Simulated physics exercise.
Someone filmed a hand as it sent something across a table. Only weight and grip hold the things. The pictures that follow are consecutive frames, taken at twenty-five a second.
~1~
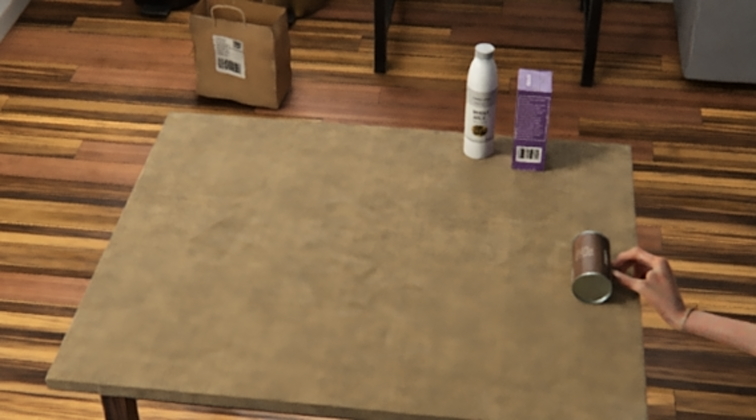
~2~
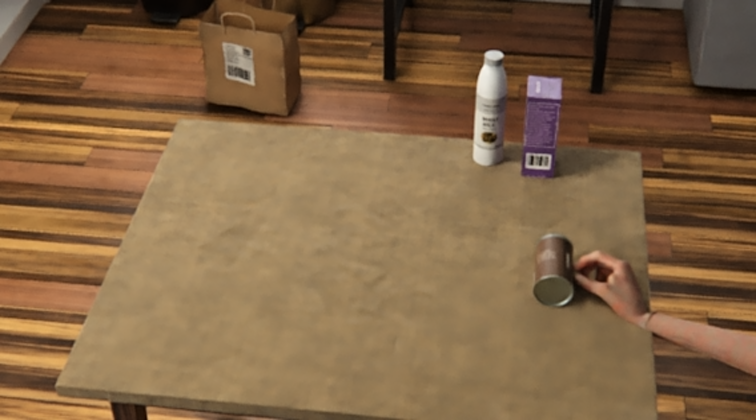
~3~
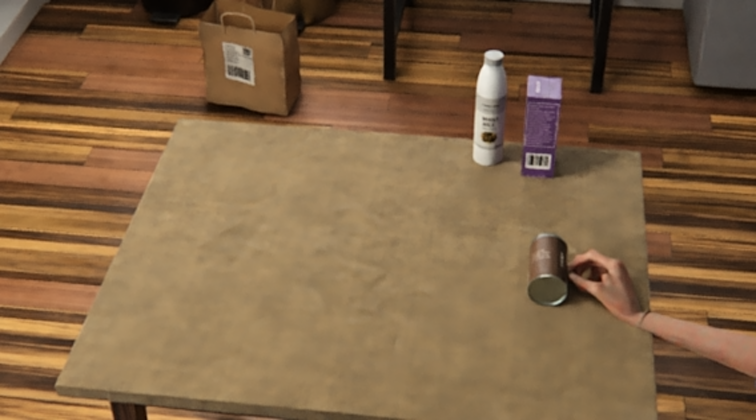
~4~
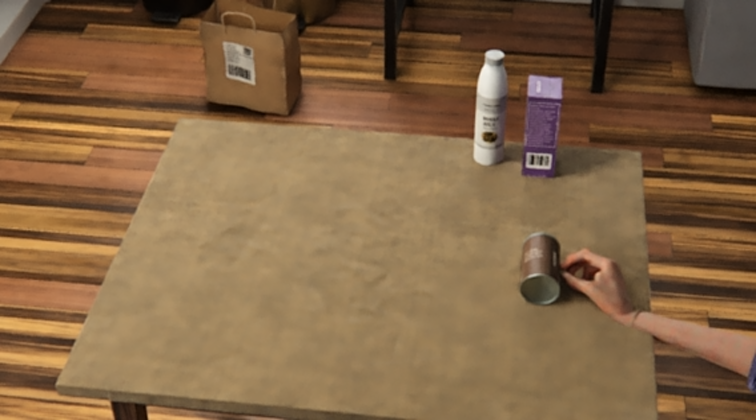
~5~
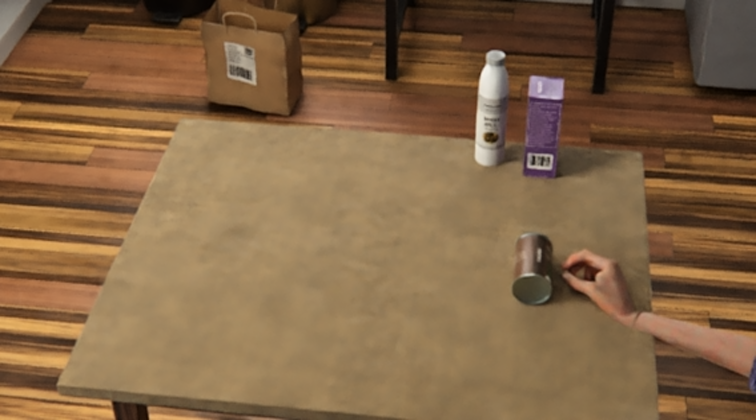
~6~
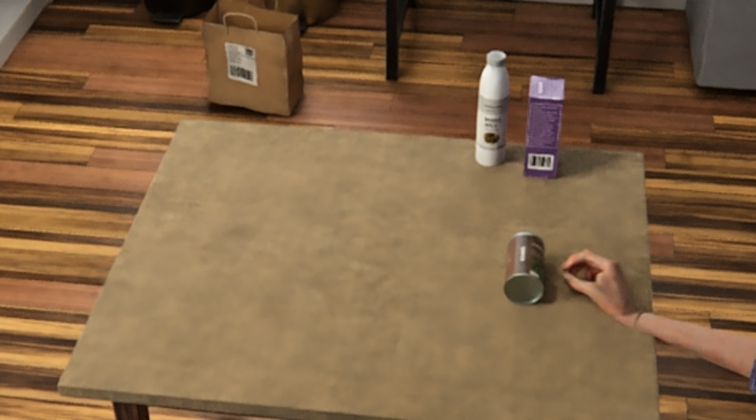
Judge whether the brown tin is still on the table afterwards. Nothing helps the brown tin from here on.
Keeps its perch.
Then, 0.30 s on from there, brown tin shifted well along near (468, 264).
Then, 0.70 s on from there, brown tin shifted well along near (414, 259).
In the end, moved from the start, brown tin. At the end, from the last picture's camera, brown tin near (377, 256).
